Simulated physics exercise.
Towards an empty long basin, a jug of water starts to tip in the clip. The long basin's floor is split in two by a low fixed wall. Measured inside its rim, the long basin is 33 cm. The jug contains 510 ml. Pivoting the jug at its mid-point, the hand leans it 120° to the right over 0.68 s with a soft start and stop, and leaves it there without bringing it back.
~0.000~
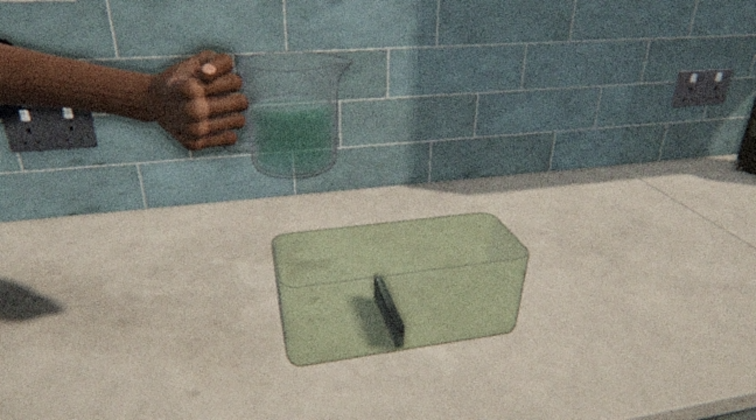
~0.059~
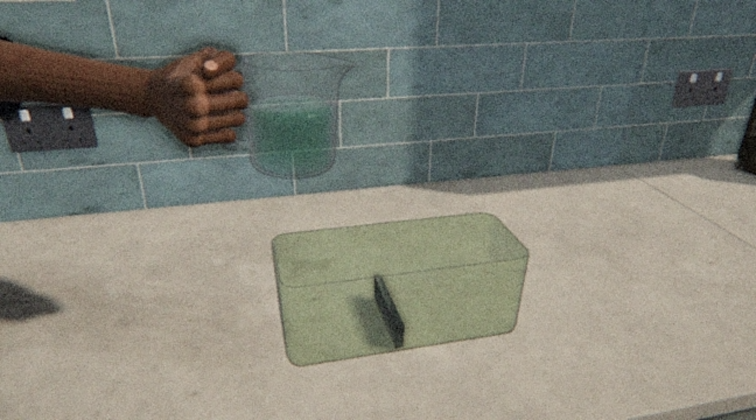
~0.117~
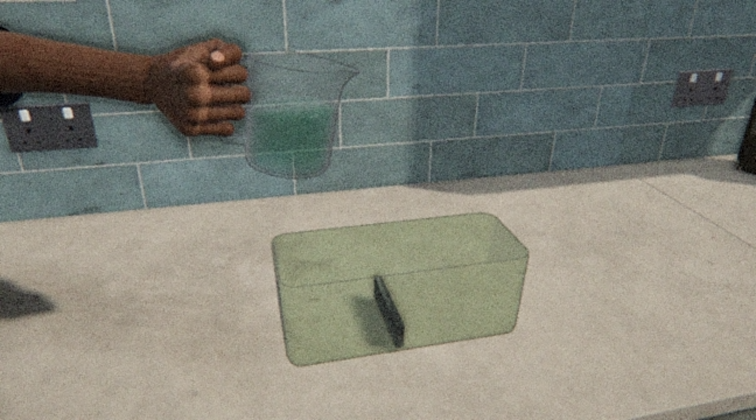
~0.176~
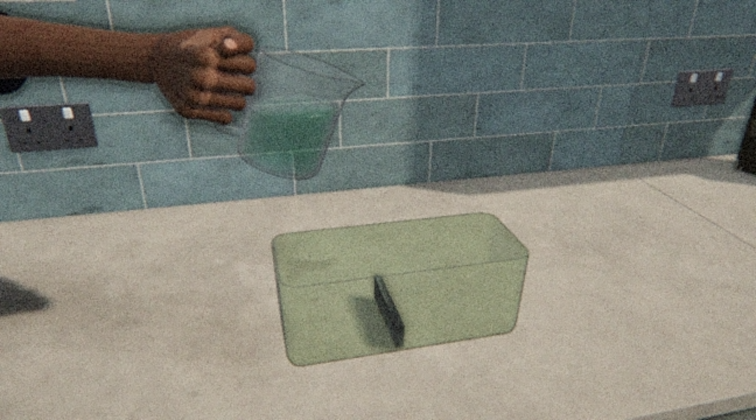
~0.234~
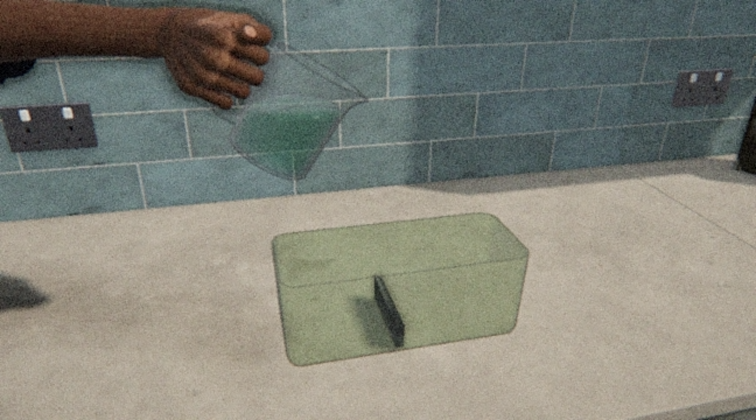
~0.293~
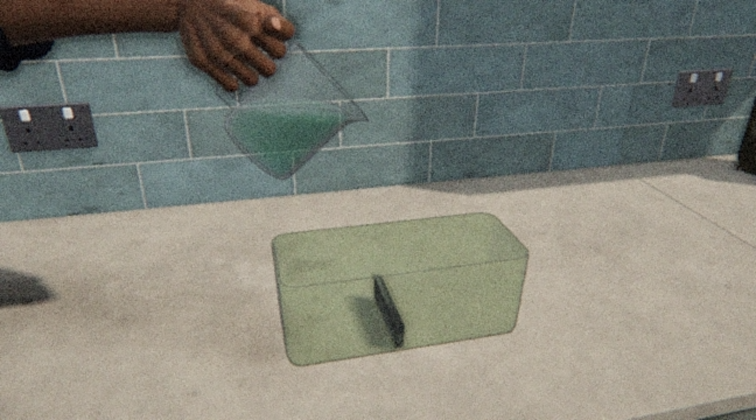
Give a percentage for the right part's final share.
My figure is 58 %.
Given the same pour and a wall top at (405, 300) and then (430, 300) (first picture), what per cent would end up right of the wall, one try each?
15 then 10 %.
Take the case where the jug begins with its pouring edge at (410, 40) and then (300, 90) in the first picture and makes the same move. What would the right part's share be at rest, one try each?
Roughly 75 per cent the first time and 10 per cent the second.
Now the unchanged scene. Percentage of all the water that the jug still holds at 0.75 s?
Near 5 in a hundred.
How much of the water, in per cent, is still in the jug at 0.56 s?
Roughly 50 per cent.
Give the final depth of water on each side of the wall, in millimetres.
Depths: Left near 12 mm, right near 14 mm.
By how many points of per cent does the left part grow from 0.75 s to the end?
Near 14 percent, give or take.
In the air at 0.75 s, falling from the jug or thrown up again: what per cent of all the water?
I'd say some 14 per cent is in the air.
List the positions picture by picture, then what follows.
It leans 0°; its right rim is at (353, 60); the water meets the walls at (248, 106) and (333, 101); the long basin's rim runs from (275, 262) to (511, 234); the wall's top is at (388, 300), in the first frame.
It leans 2°; its right rim is at (355, 62); the water meets the walls at (248, 106) and (334, 101), in the second frame.
It leans 9°; its right rim is at (360, 70); the water meets the walls at (249, 107) and (335, 101), in the third frame.
It leans 19°; its right rim is at (366, 82); the water meets the walls at (248, 108) and (337, 103), in the fourth frame.
It leans 32°; its right rim is at (370, 100); the water meets the walls at (241, 114) and (342, 105), in the fifth frame.
It leans 47°; its right rim is at (370, 120); the water meets the walls at (231, 112) and (350, 110), in the sixth frame.
By 0.56 s the tilt is 111° and 49 per cent is still to pour, 2 is left of the wall and 9 right of it.
By 0.75 s the tilt is 120° and 5 per cent is still to pour, 26 is left of the wall and 56 right of it.
By 0.96 s the tilt is 120° and 0 per cent is still to pour, 39 is left of the wall and 59 right of it.
By 1.18 s the tilt is 120° and 0 per cent is still to pour, 40 is left of the wall and 58 right of it.
At rest 40 per cent lies left of the wall, 58 right of it and 2 outside.
